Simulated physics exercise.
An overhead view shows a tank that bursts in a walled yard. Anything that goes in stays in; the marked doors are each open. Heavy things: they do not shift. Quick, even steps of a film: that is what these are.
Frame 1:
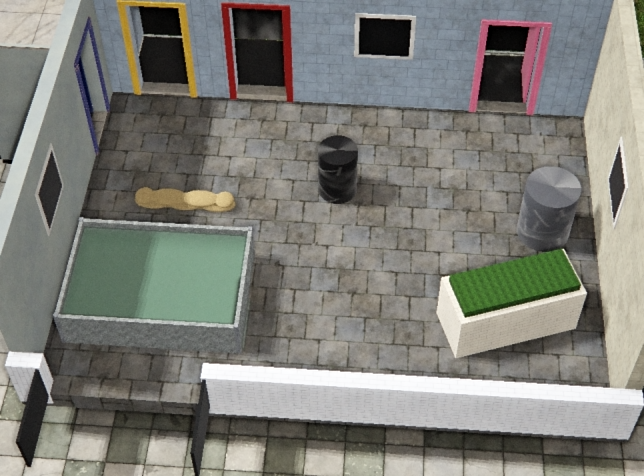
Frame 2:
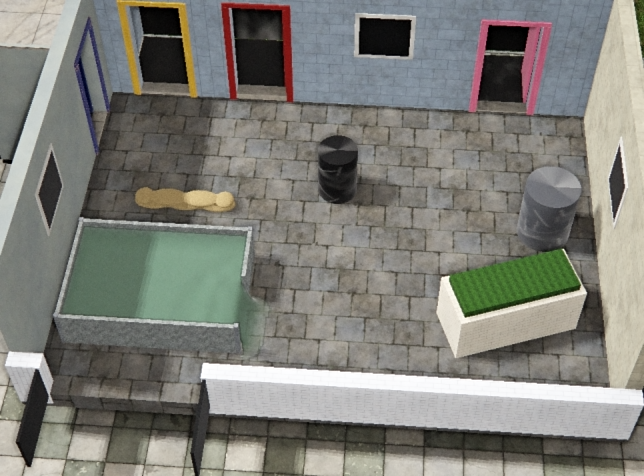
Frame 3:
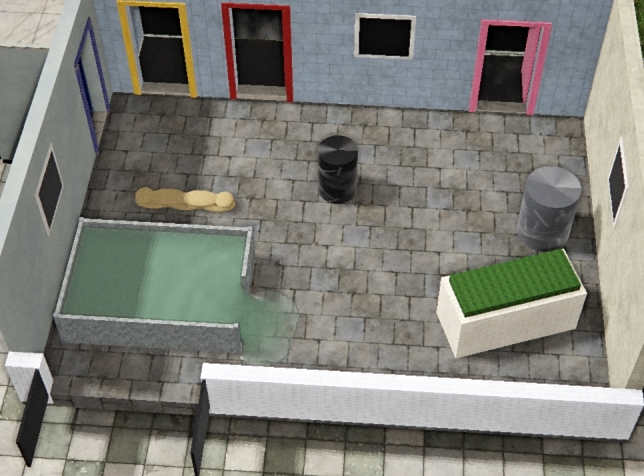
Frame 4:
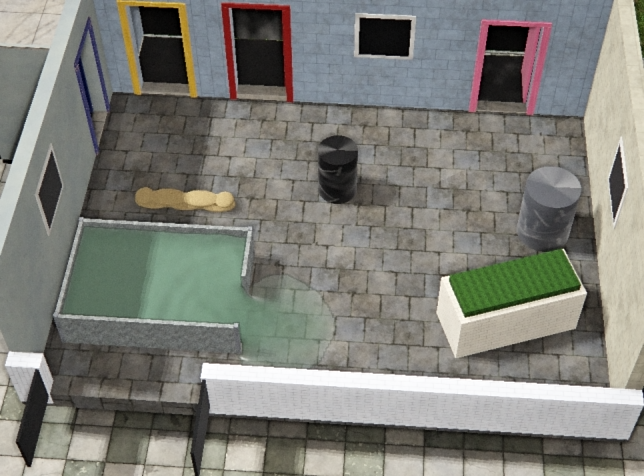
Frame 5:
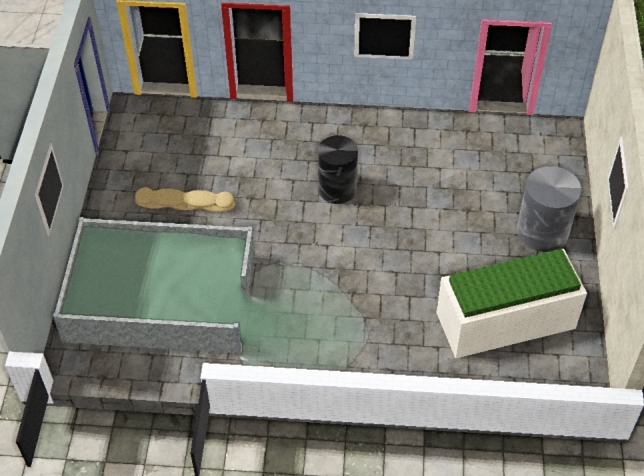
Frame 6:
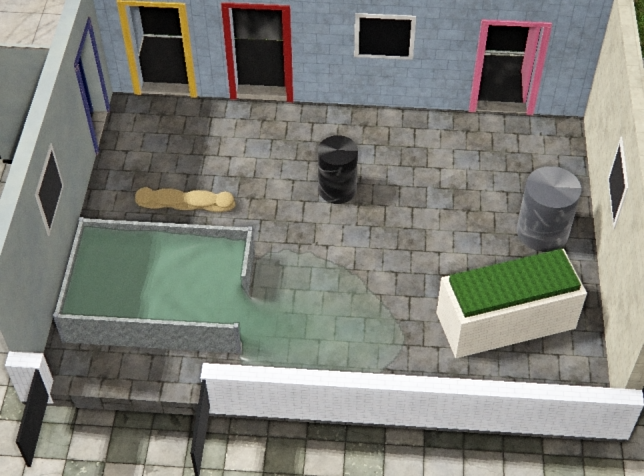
The clip opens on an overhead view of a walled yard, where still green water fills a stone tank at left. Water pours through a gap in the tank's right side and spreads rightward across the paving in a thin, widening sheet, while the barrels and grass-topped planter stay put.
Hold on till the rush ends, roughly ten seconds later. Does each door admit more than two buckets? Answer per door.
The blue door: It does not; the yellow door: It does not; the pink door: It does; the red door: It does not.
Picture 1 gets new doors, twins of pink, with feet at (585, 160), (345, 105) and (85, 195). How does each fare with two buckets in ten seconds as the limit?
Result, in listed order - gets past the limit, doesn't reach the limit, doesn't reach the limit.
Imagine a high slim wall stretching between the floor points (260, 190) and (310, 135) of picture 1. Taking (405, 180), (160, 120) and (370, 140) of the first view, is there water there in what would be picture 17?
Results in sequence: Bone-dry / bone-dry / bone-dry.
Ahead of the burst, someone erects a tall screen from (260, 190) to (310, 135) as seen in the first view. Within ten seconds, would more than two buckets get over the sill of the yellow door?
Yellow door: Undershoots.
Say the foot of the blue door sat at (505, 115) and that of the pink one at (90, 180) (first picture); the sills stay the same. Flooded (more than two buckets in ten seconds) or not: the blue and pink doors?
One by one: The blue one takes more, the pink one holds.
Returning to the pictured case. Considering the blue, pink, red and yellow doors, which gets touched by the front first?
I'd say it's the pink door.
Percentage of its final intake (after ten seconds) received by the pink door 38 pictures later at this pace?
Approximately 15 per cent.
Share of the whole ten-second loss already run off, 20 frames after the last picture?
About 0 per cent.
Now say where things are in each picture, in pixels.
In the first picture, still water in the tank at (157, 274).
In the second picture, water pours out at (240, 317) and has run to (249, 353).
In the third picture, water pours out at (240, 318) and has run to (293, 313).
In the fourth picture, water pours out at (240, 319) and has run to (328, 318).
In the fifth picture, the front is at (361, 340), out from the gap at (240, 319).
In the sixth picture, water pours out at (240, 318) and has run to (397, 346).
A moment on, water covers 20 % of the floor; the blue door not reached, the yellow door not reached, the pink door not reached, the red door not reached.
Next, water covers 30 % of the floor; the blue door not reached, the yellow door not reached, the pink door not reached, the red door not reached.
Then, water covers 40 % of the floor; the blue door not reached, the yellow door not reached, the pink door not reached, the red door not reached.
Later, water covers 50 % of the floor; the blue door not reached, the yellow door not reached, the pink door over two buckets in, the red door not reached.
In the end, water covers 70 % of the floor; the blue door not reached, the yellow door not reached, the pink door far over two buckets in, the red door wet at the sill, nothing in.
